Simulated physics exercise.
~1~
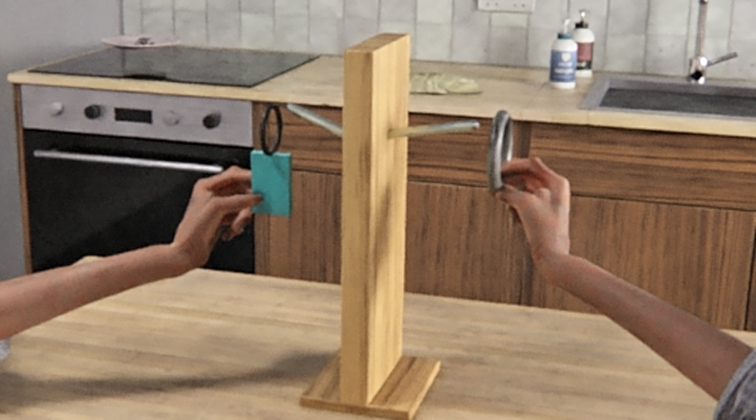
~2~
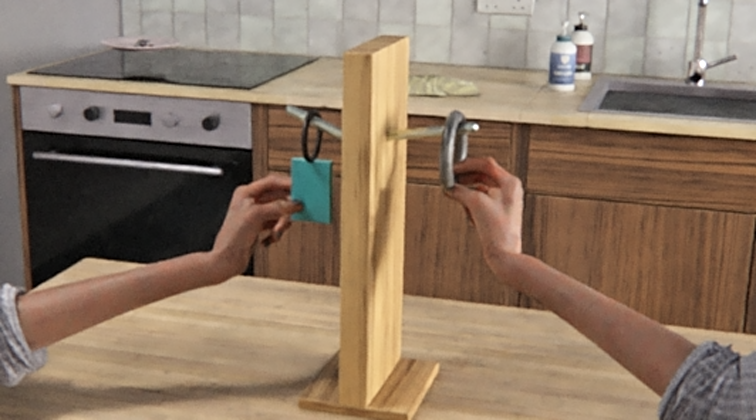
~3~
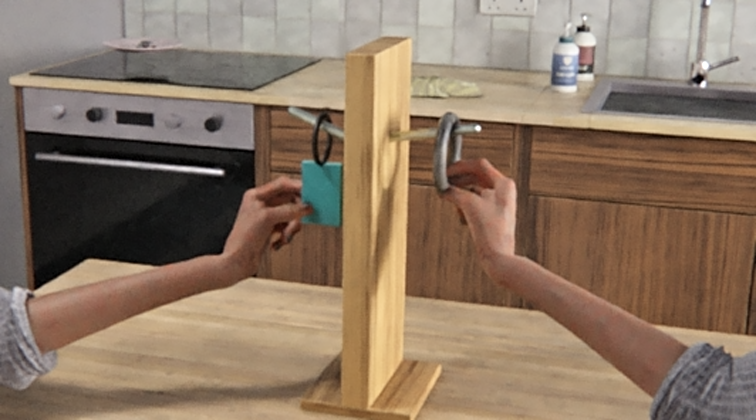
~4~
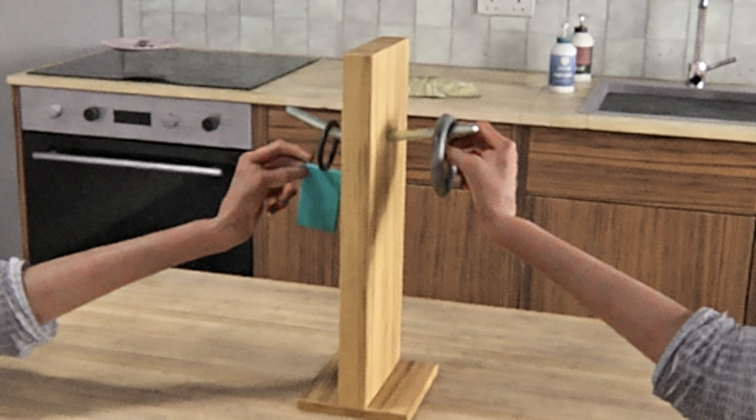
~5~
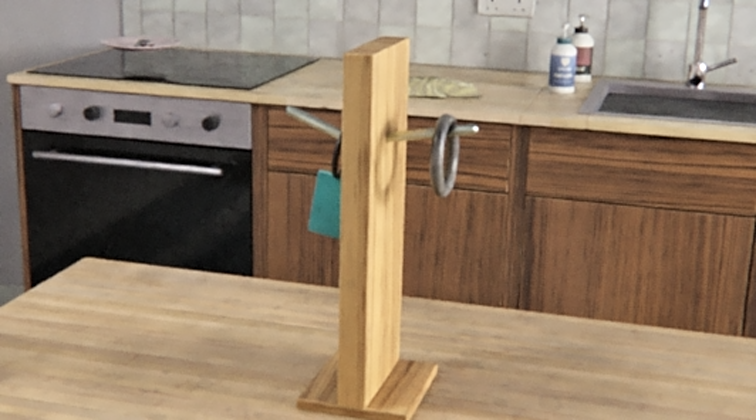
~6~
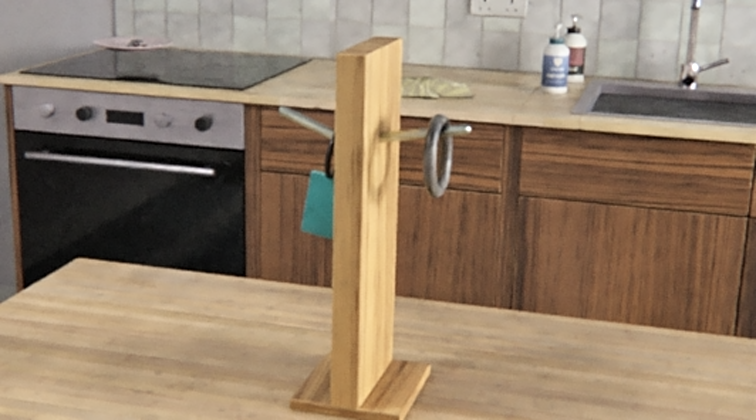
The clip opens in a kitchen, where two hands hold a turquoise tag with a black loop and a dark greyish ring on either side of an upright wooden stand with two pegs. The left hand moves the tag rightward, bringing its loop over the left peg, while the right hand brings the ring leftward onto the right peg. Both move slightly farther in toward the post. The tag then dips and tilts a little as the hands release the pieces, and they withdraw from view. At the end, the tag and the ring both hang still from their pegs.
